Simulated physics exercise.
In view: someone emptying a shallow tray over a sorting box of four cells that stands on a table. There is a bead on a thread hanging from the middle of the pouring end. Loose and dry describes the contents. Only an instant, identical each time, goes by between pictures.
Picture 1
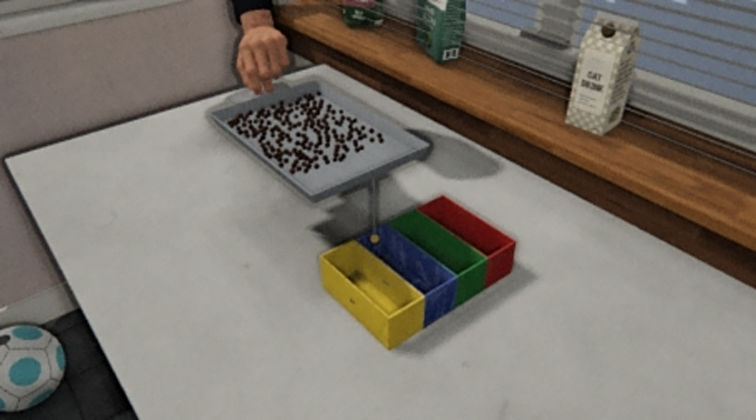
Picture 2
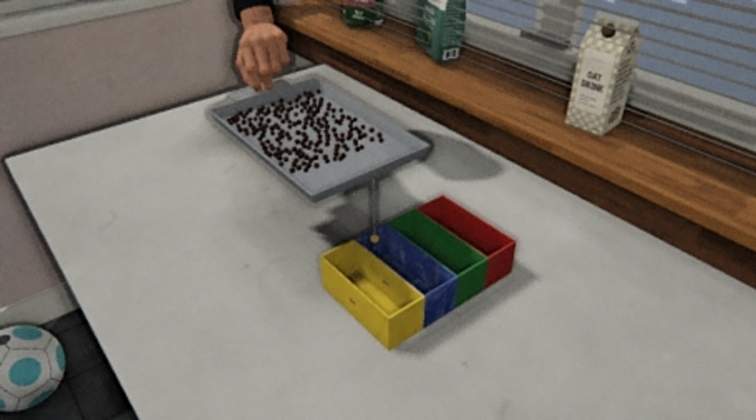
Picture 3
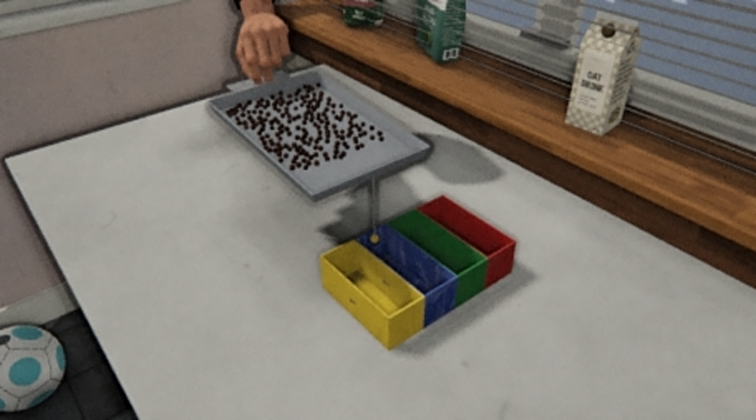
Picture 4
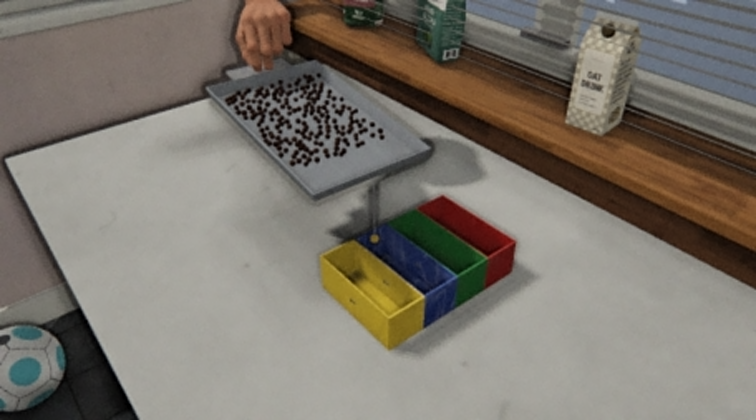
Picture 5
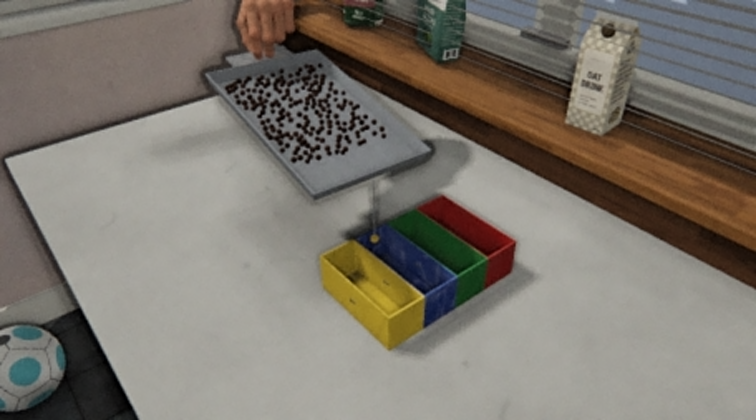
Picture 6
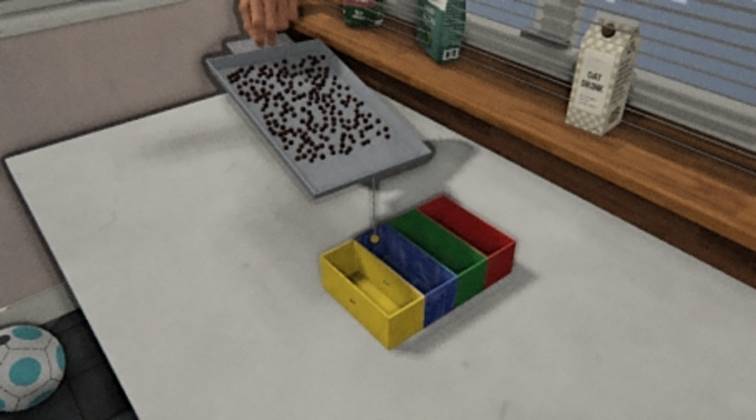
At the start, a hand holds a shallow grey tray of small dark berries level above a table, beside a box with yellow, blue, green and red cells. The hand then gradually raises the back of the tray, steepening its slope toward the box, and the berries shift slightly within it.
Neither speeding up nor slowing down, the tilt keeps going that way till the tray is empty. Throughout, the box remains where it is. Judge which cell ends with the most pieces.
The green cell ends with the most.
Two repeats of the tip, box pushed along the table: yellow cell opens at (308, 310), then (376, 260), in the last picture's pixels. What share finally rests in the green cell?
It comes to roughly 10 per cent in one try and roughly 40 per cent in the next.
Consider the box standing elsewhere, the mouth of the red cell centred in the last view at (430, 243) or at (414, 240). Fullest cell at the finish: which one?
Attempt 1 - the cell in red; attempt 2 - the red cell.
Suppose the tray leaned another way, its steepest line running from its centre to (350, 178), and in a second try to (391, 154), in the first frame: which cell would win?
The first time it is that yellow cell, and the second time it is the green one.
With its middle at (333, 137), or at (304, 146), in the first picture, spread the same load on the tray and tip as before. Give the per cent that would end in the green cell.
First case: Some 60 %; second case: Some 40 %.
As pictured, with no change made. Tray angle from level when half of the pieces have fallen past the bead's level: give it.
About 90 degrees.
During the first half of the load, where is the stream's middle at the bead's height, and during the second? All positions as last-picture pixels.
First near (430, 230), later near (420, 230).
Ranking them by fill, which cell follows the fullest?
Next after the leader comes the blue one.
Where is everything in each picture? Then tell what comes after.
In the first picture, corners of the pouring end (313, 191) and (423, 144), level; middle of the load (305, 129), allspice berries; bead on its thread (375, 239); yellow cell (406, 320); blue cell (440, 300); green cell (471, 280); red cell (500, 262).
In the second picture, corners of the pouring end (313, 191) and (423, 145), level; middle of the load (305, 127).
In the third picture, corners of the pouring end (314, 190) and (424, 146), tipped barely, lowest at the right corner; middle of the load (304, 123).
In the fourth picture, corners of the pouring end (315, 190) and (424, 147), tipped a little, lowest at the right corner; middle of the load (305, 115).
In the fifth picture, corners of the pouring end (316, 189) and (425, 149), tipped a little, lowest at the right corner; middle of the load (306, 109).
In the sixth picture, corners of the pouring end (317, 189) and (425, 150), tipped clearly, lowest at the right corner; middle of the load (310, 103), roughly two thirds on the move; yellow cell (406, 320); blue cell (440, 300); green cell (471, 280); red cell (500, 262).
Just after the last frame, tray tipped steeply; roughly two thirds on the tray; about a tenth in the green cell; about a tenth in the blue cell; about a tenth in the red cell; just a few in the yellow cell; about a tenth falling or outside the box.
A moment on, tray tipped past a quarter turn; just a few on the tray; roughly half in the green cell; roughly a quarter in the blue cell; about a tenth in the red cell; just a few in the yellow cell; about a tenth falling or outside the box.
Further on, tray tipped past a quarter turn; roughly half in the green cell; roughly a third in the blue cell; about a tenth in the red cell; about a tenth in the yellow cell.
When it is over, tray tipped past a quarter turn; roughly half in the green cell; roughly a third in the blue cell; about a tenth in the red cell; about a tenth in the yellow cell.
